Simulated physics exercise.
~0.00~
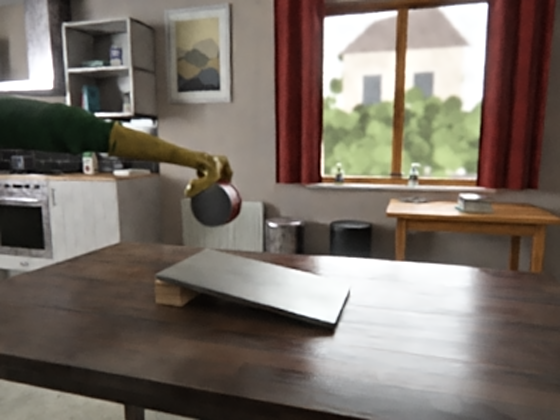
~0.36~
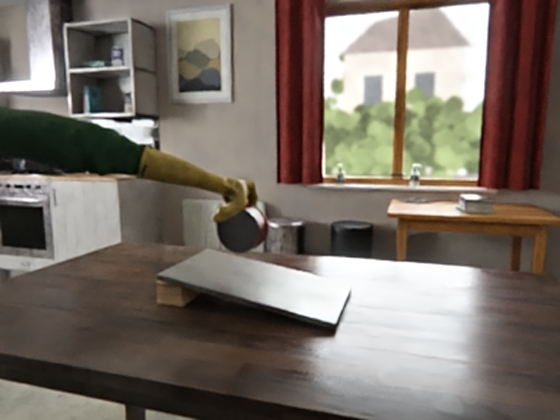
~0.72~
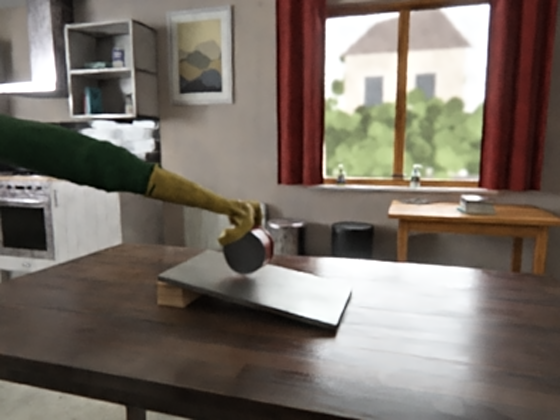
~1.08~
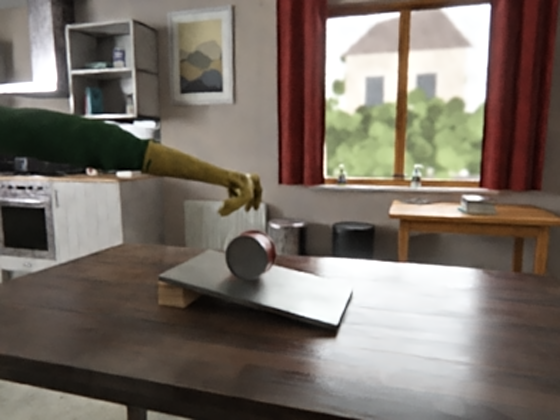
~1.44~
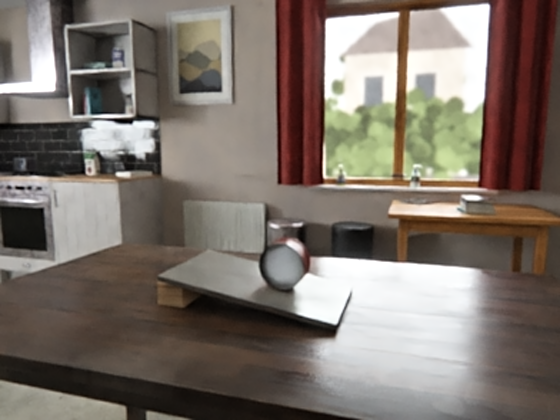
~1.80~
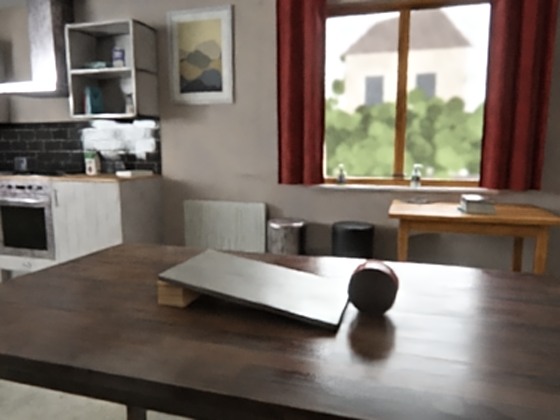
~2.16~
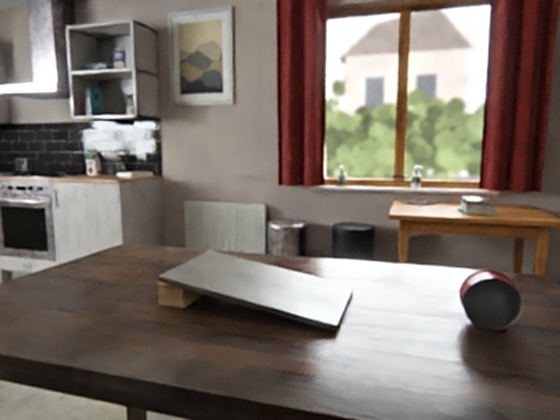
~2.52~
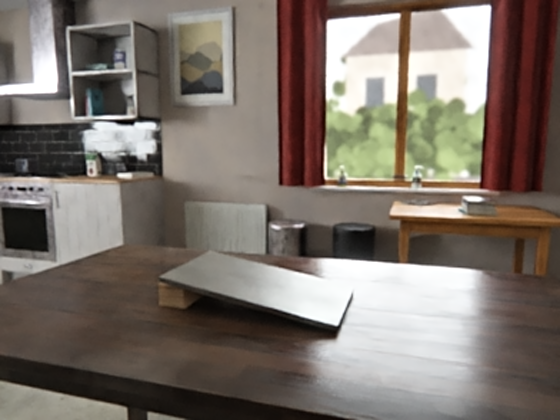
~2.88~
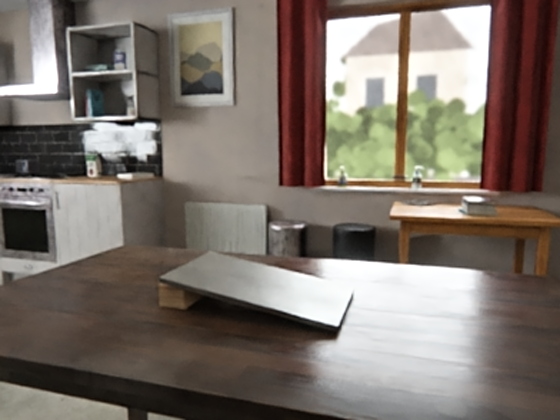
In a kitchen seen across a dark wooden table, with red curtains around a window at the back right, a grey board rests with its left end on a small wooden block, sloping down to the right. An arm in a green sleeve and yellow glove reaches in from the left, holding a round red tub with a grey face, and lowers it onto the upper part of the board. The hand lets go and draws back. The tub rolls down the slope, off the board and across the tabletop, passing out of view on the right, while the board stays in place.
